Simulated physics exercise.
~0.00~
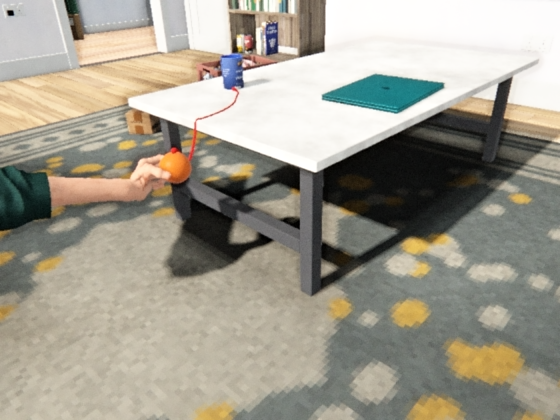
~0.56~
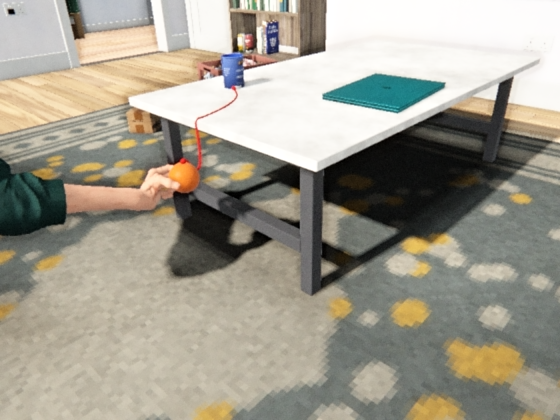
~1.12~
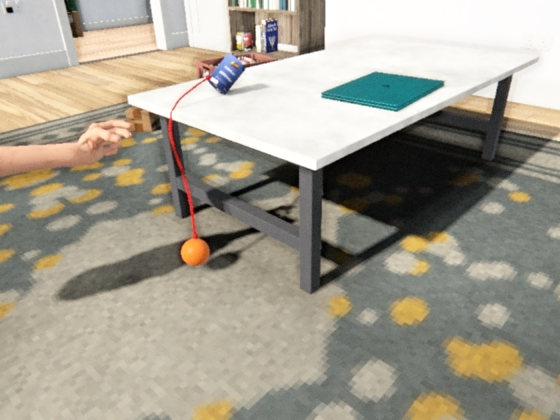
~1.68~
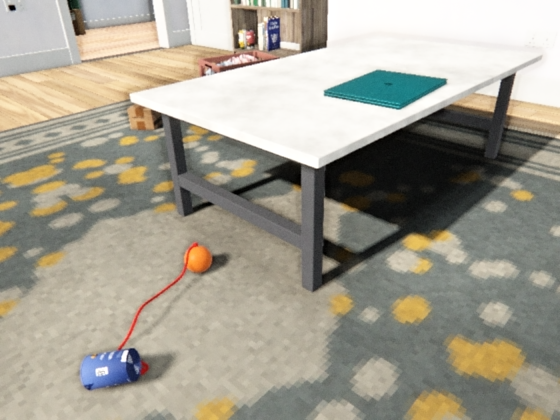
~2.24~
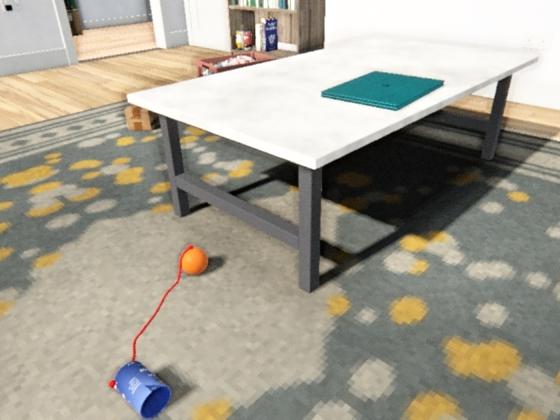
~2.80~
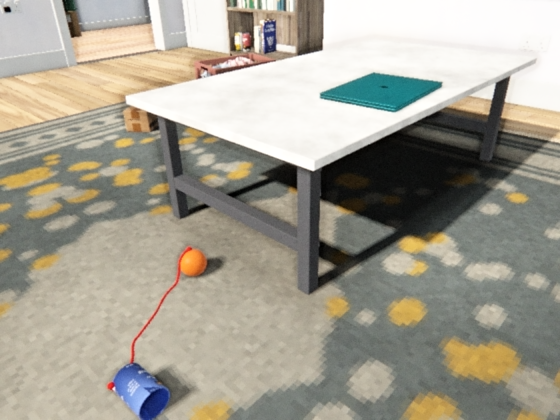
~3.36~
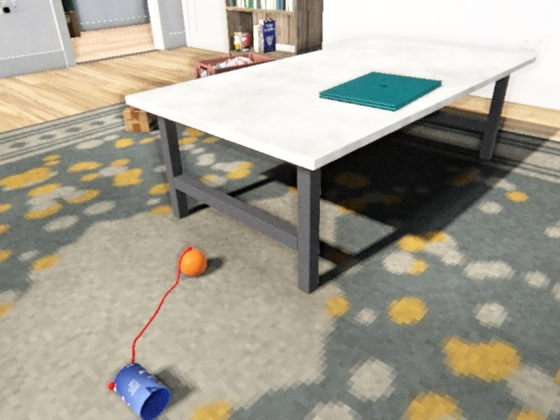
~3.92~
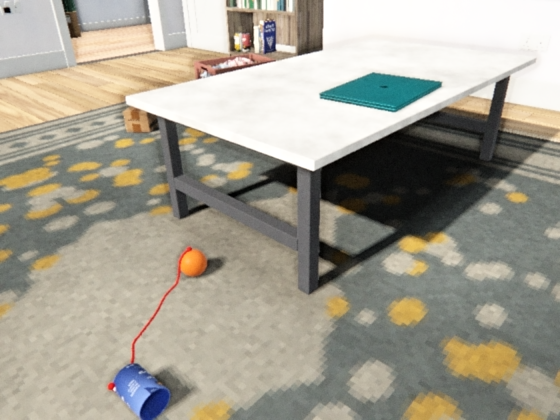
An orange released by a hand drops to the floor, dragging the tied blue cup down too.
